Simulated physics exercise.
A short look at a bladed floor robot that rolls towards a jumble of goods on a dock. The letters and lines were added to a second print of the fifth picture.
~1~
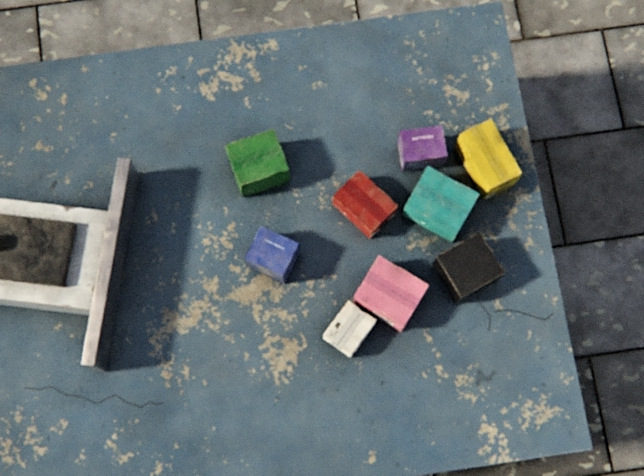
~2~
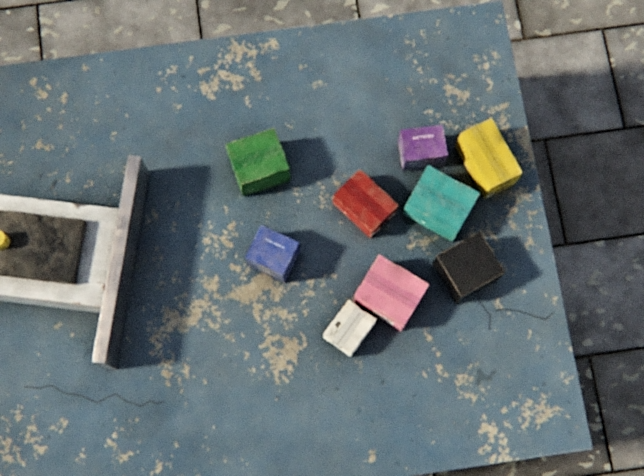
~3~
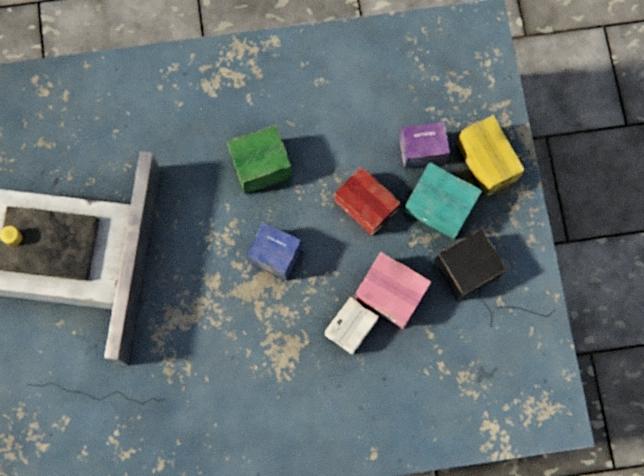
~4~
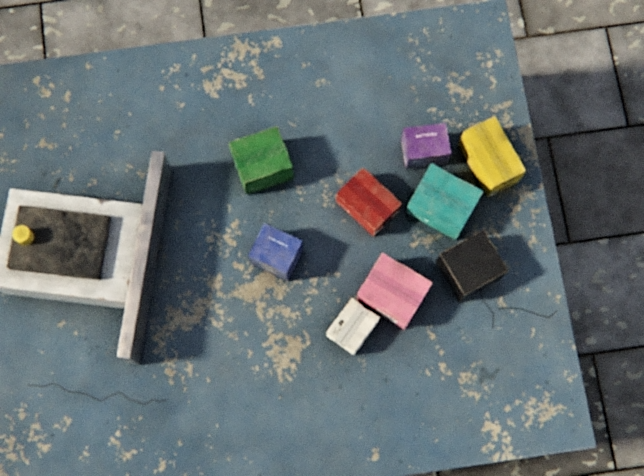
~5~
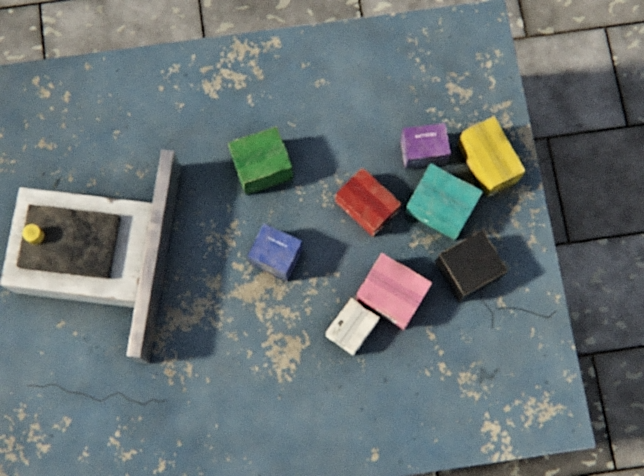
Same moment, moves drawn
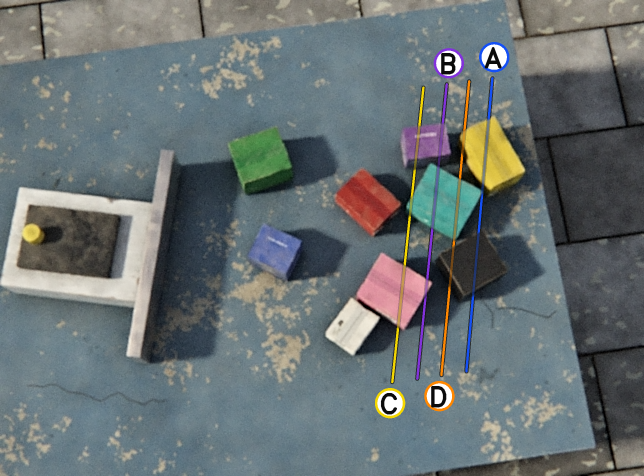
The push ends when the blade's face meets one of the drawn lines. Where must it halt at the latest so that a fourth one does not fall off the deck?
A is the last line within the limit.
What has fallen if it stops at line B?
The yellow box goes over.
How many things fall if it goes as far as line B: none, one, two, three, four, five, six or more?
By then, one.
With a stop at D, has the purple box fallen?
Yes.
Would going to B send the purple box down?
No.
On the copy, A at (480, 220); B at (433, 226); C at (409, 230); D at (456, 223).
On A. First, robot (195, 226); green box (315, 163); blue box (298, 248).
Then, robot (314, 209); yellow box (522, 152); turquoise parcel (490, 191).
Finally, robot (407, 196); turquoise parcel over the edge; yellow box over the edge; three fallen.
By contrast, B is within the limit but short; C is within the limit but short; D is within the limit but short.
